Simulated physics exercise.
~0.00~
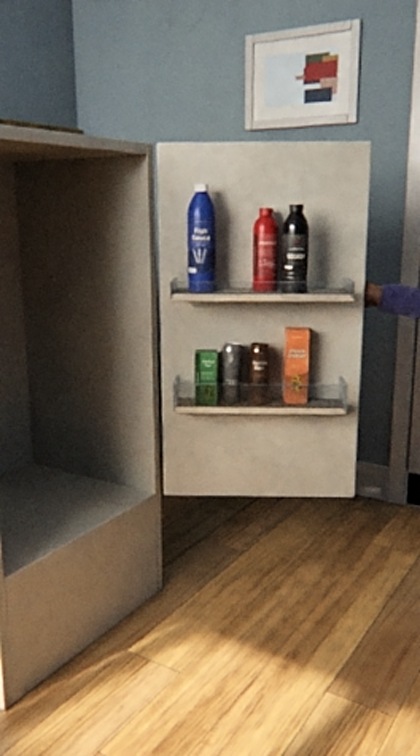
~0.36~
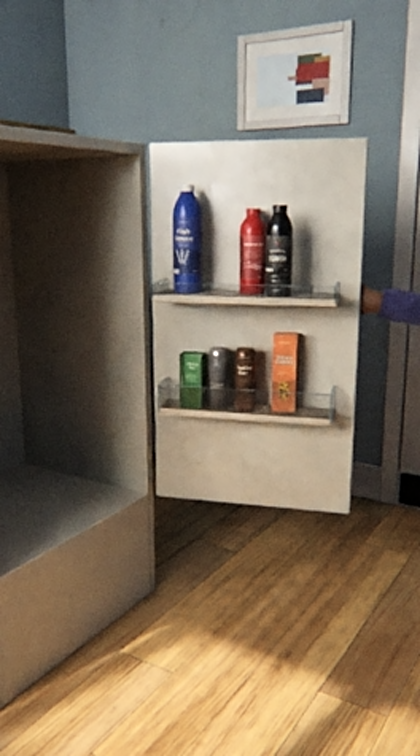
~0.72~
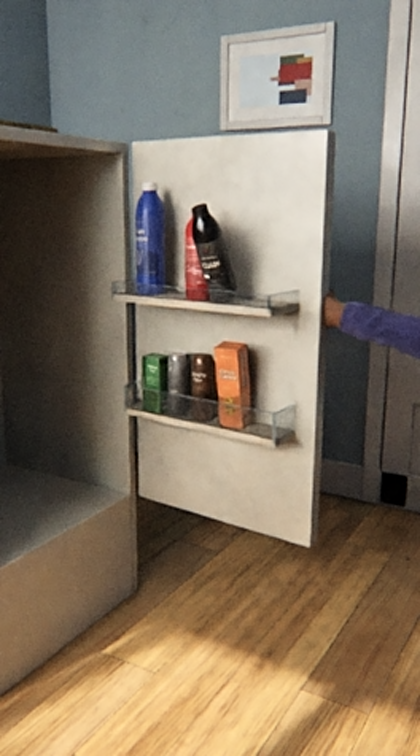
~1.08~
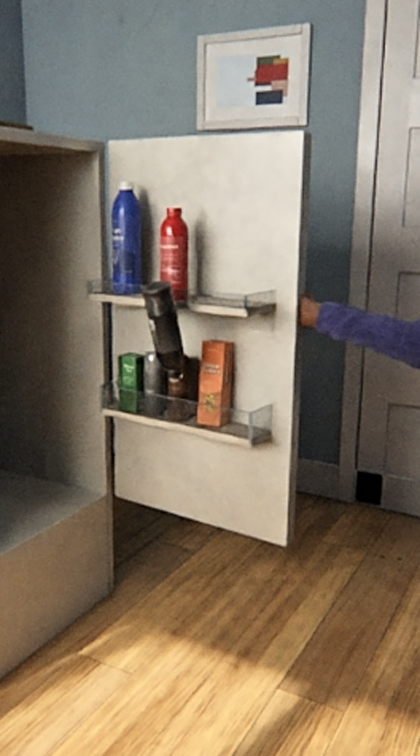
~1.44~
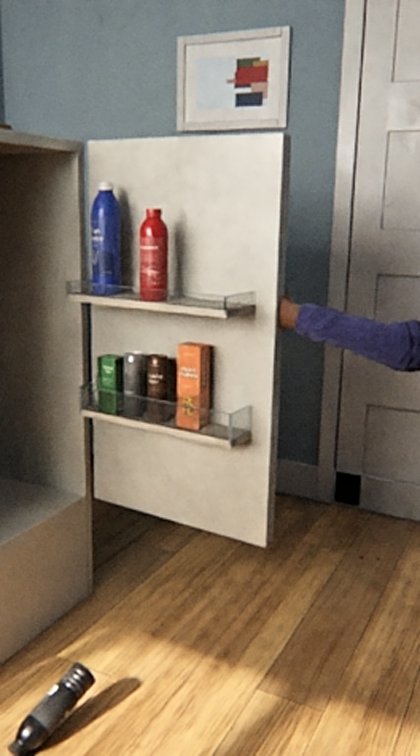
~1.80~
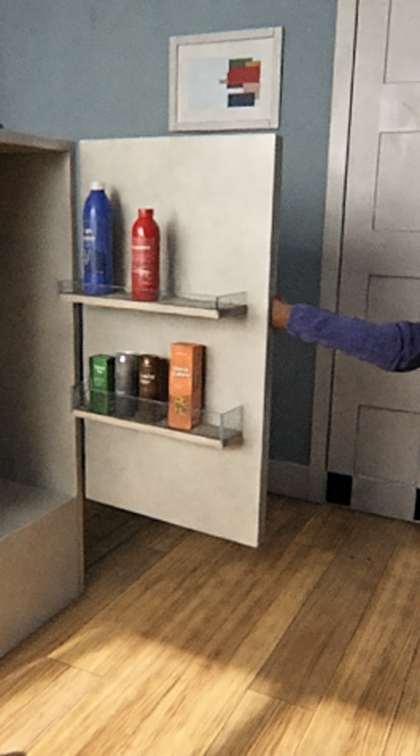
At the start, an open fridge door holds a blue, a red and a black bottle on its upper rack, with a green carton, two cans and an orange carton below. A purple-sleeved arm at the right has its hand at the door's edge as the door swings partway towards shut. The black bottle tilts against the red one, and the orange carton leans. The black bottle then tumbles over the rack upside down and drops to the wooden floor, landing towards the lower left. Finally, it is out of view, while the red bottle and the other items remain standing in the racks.
